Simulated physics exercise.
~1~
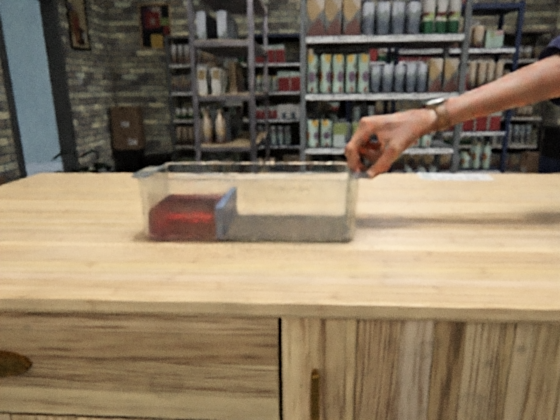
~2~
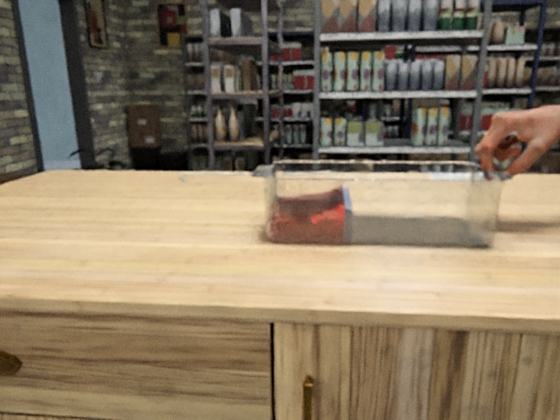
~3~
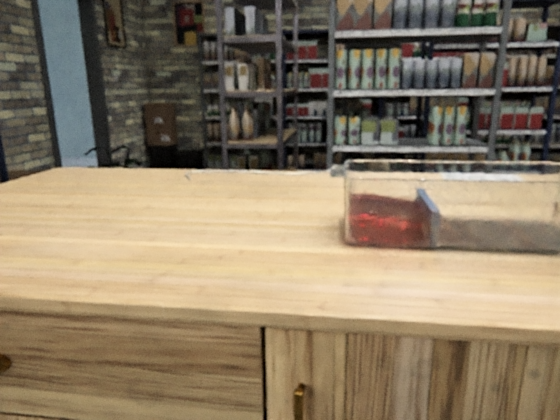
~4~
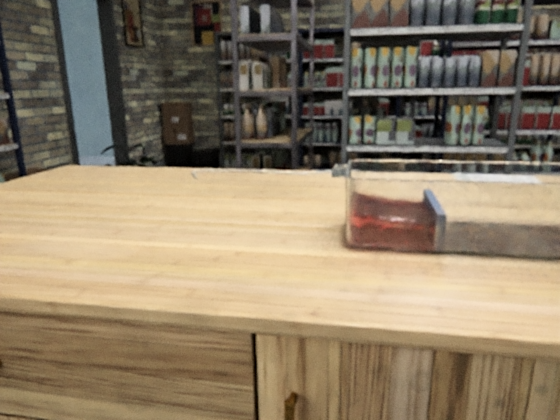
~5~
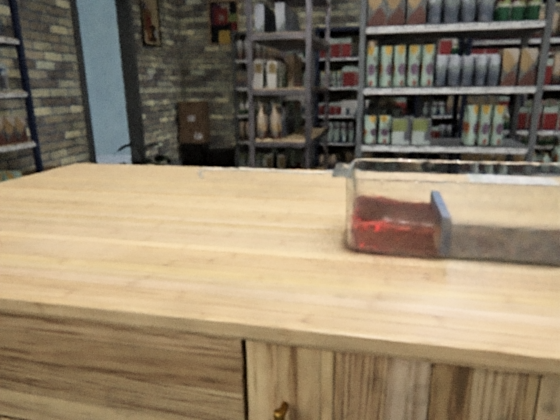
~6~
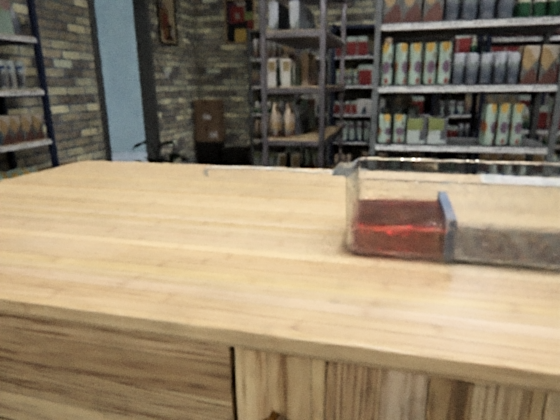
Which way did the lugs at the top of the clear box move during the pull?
The lugs moved to the right, along with the box.
